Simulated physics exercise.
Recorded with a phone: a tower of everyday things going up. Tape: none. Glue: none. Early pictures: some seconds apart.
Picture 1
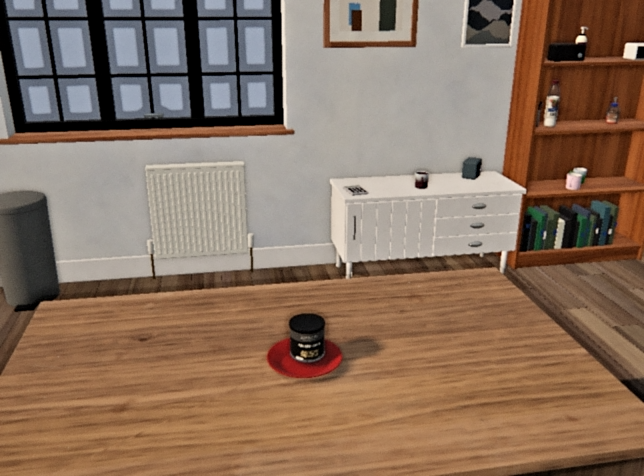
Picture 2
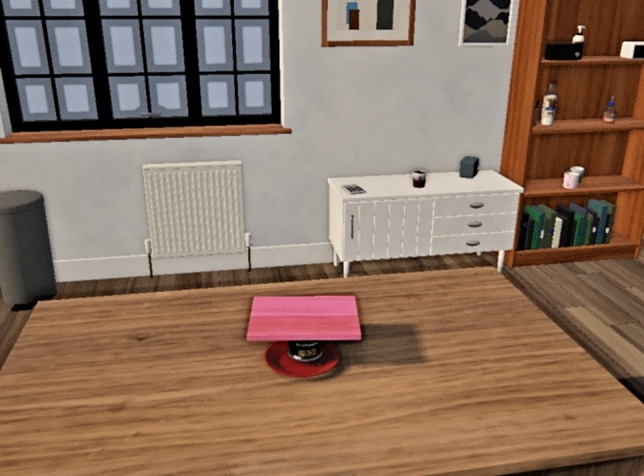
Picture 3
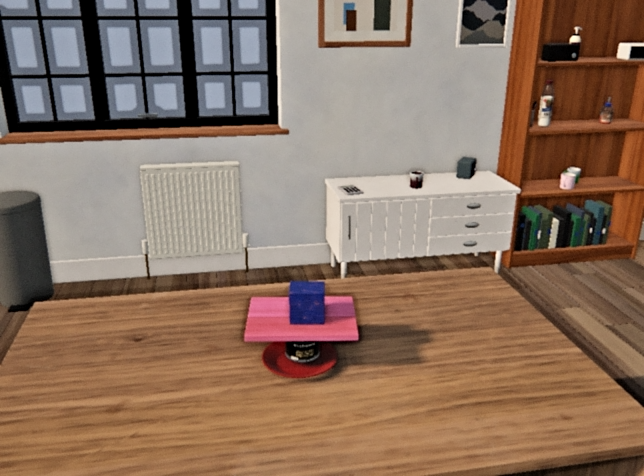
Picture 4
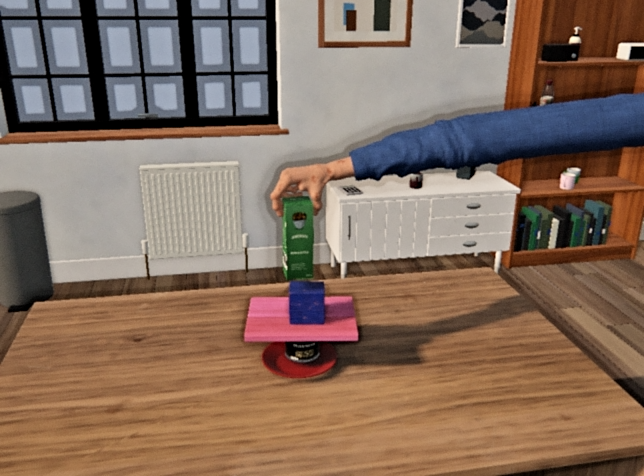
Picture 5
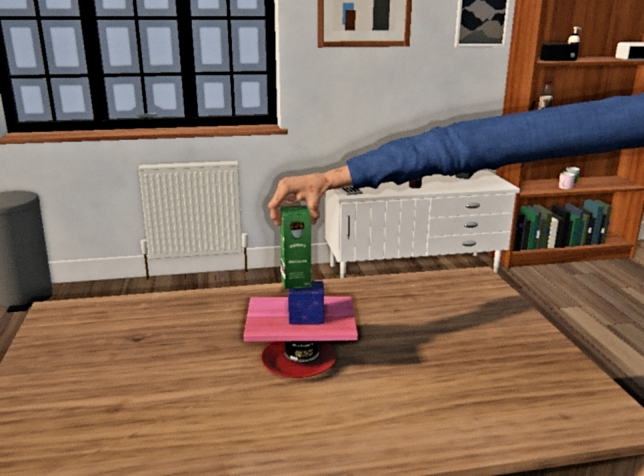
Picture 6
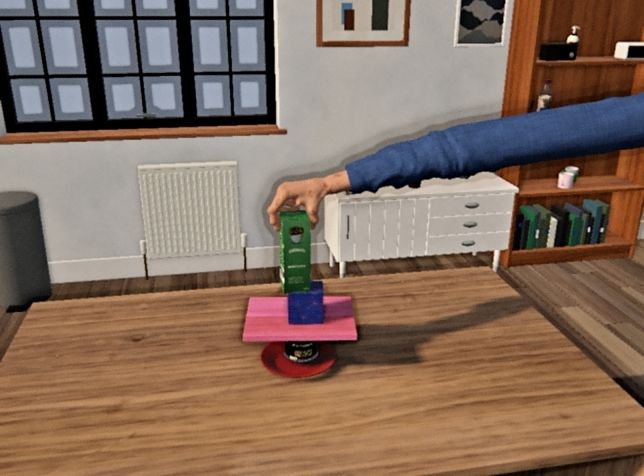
At the start, a small black tin sits on a red plate on a wooden table. A flat pink block appears on top of the tin, then a blue block on the pink one. A hand reaches in from the right and lowers an upright green carton, shifting it slightly left and still holding it.
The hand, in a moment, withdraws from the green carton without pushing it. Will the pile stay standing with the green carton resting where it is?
None of it tumbles.
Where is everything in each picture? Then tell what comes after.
The last thing is not in view yet, in the first picture.
The last thing is not in view yet; red plate (302, 359), in the second picture.
The last thing is not in view yet; blue block (307, 303), in the third picture.
Still above its spot; green carton (298, 238); red plate (299, 360), in the fourth picture.
Still above its spot; green carton (296, 247); blue block (306, 302), in the fifth picture.
Set down, still held; green carton (295, 252); red plate (298, 359), in the sixth picture.
Then, 0.50 s on from there, no change.
Then, 1.70 s on from there, green carton resting near (295, 253).
In the end, all 5 unmoved. At the end, from the last picture's camera, green carton near (295, 253). The pile stays up.
